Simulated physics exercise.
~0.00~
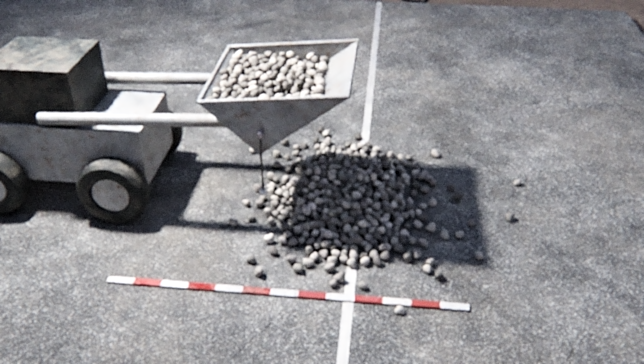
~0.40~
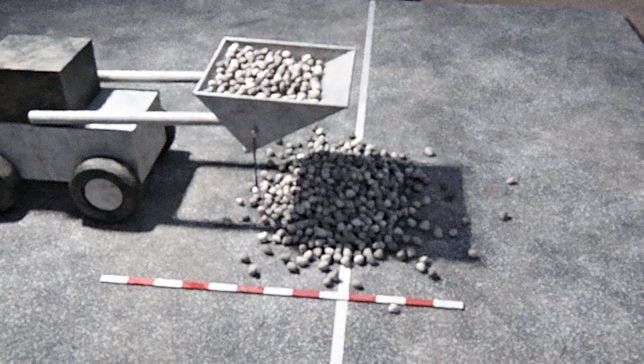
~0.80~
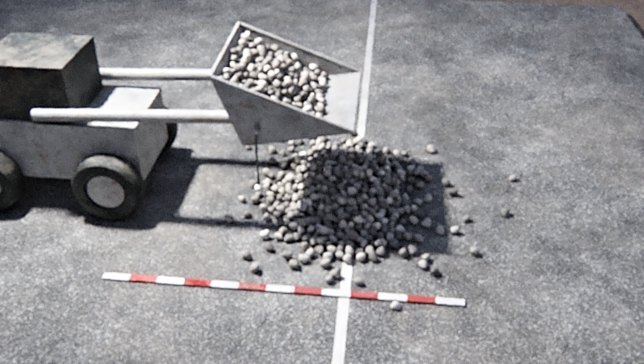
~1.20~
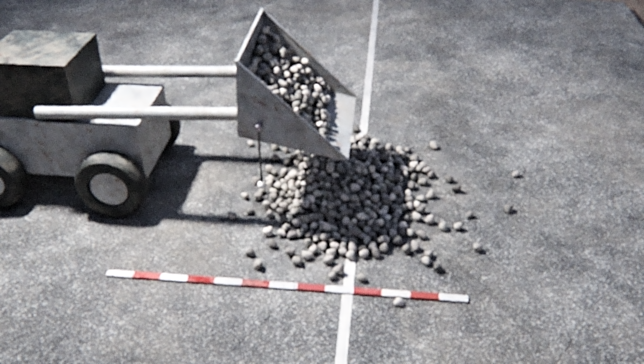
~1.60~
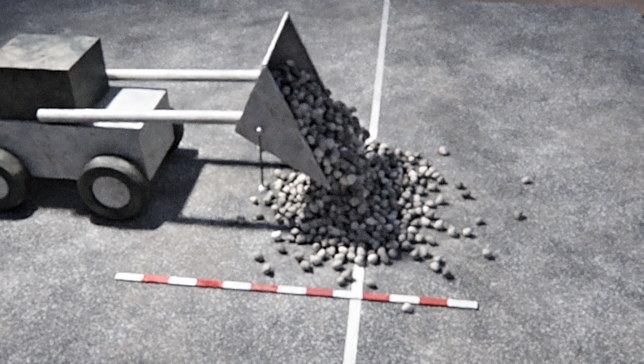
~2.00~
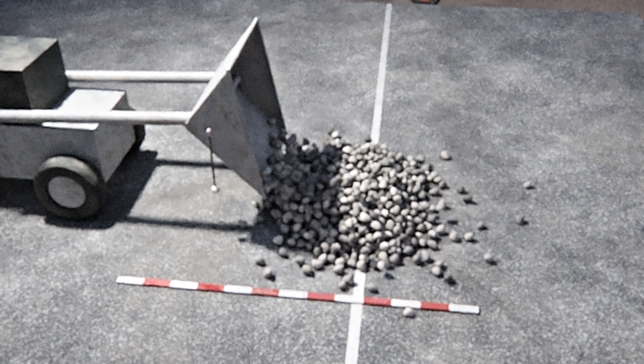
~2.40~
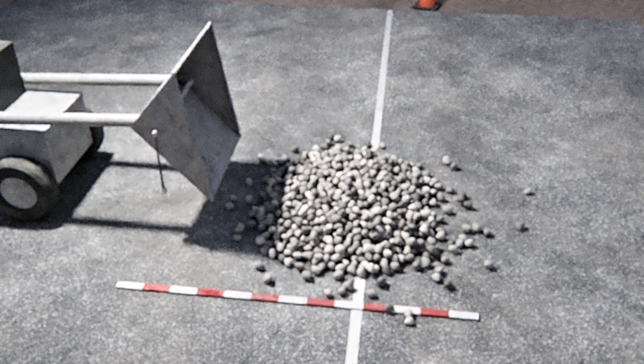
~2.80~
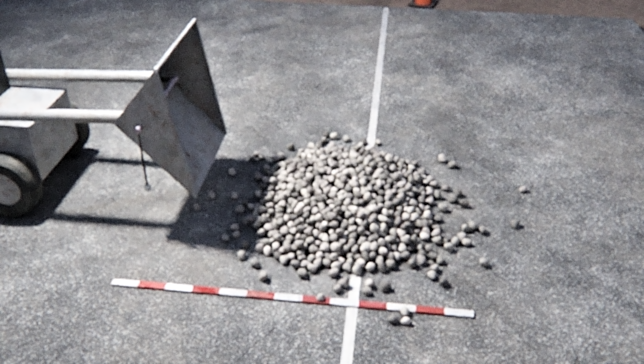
On a grey paved floor, a small loader tipped its bucket of pale pebbles onto a heap lying across a white line, then backed away to the left, leaving a bigger, wider pile behind a red and white striped staff.
